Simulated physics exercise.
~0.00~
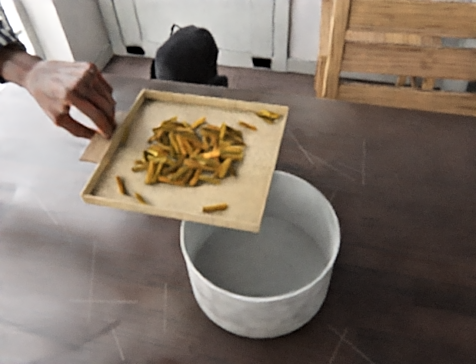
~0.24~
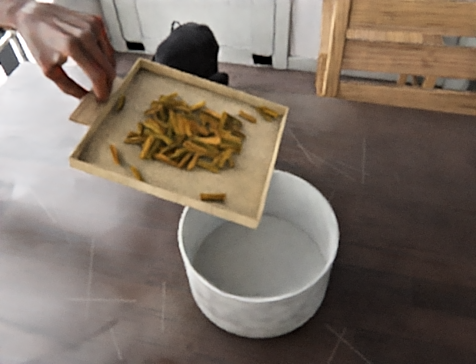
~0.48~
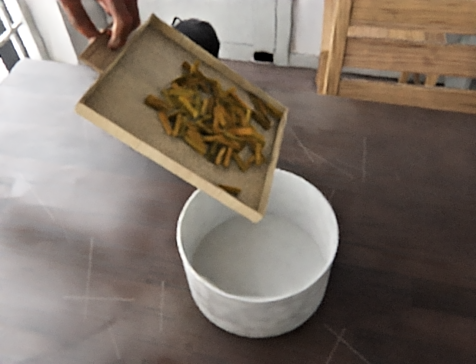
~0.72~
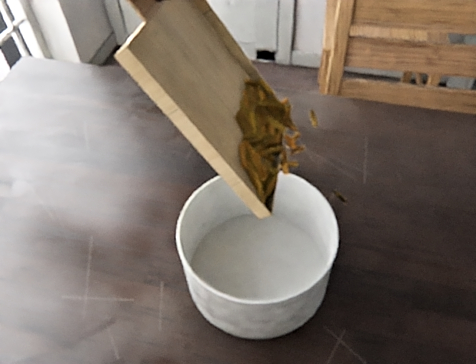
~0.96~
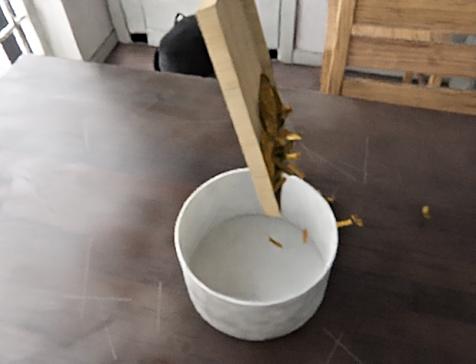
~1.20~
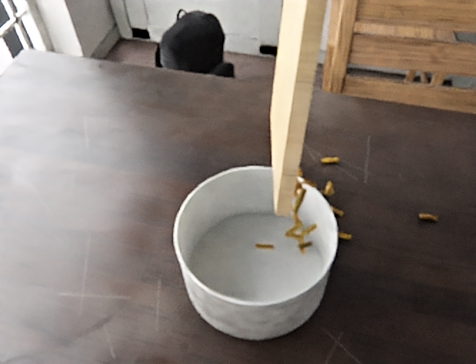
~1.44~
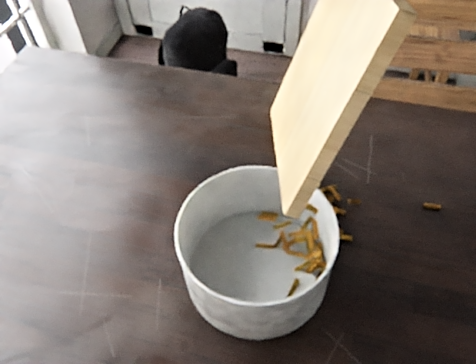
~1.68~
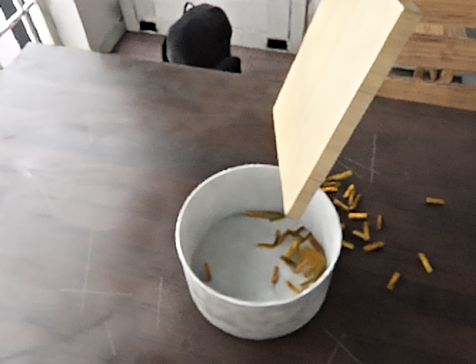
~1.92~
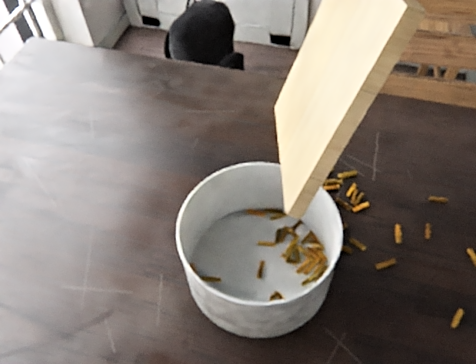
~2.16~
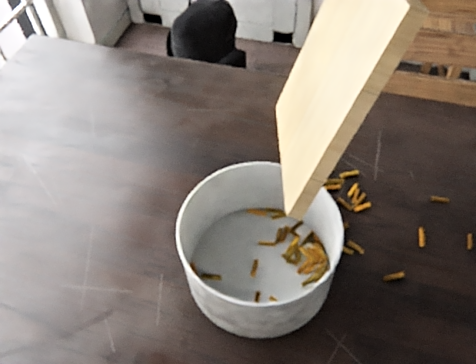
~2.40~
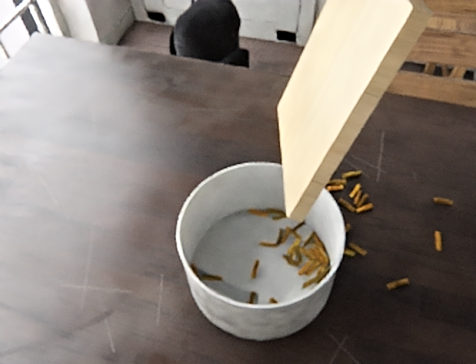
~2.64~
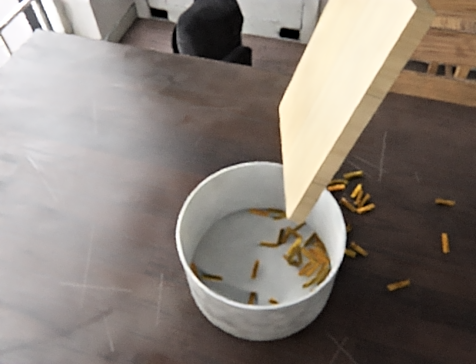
At first, a hand holds a square wooden tray of short, dry pasta pieces above a round, whitish pot on a dark table. The hand lifts the tray's left side, tilting it toward the right, and the pasta slides down to the lower edge. As the tray steepens, pieces spill off, some dropping into the pot and others falling past its right rim. The tray swings beyond upright, emptying completely, then stays tipped over the pot. In the end, the pasta lies still, some inside the pot and a slightly larger share scattered on the table to its right.
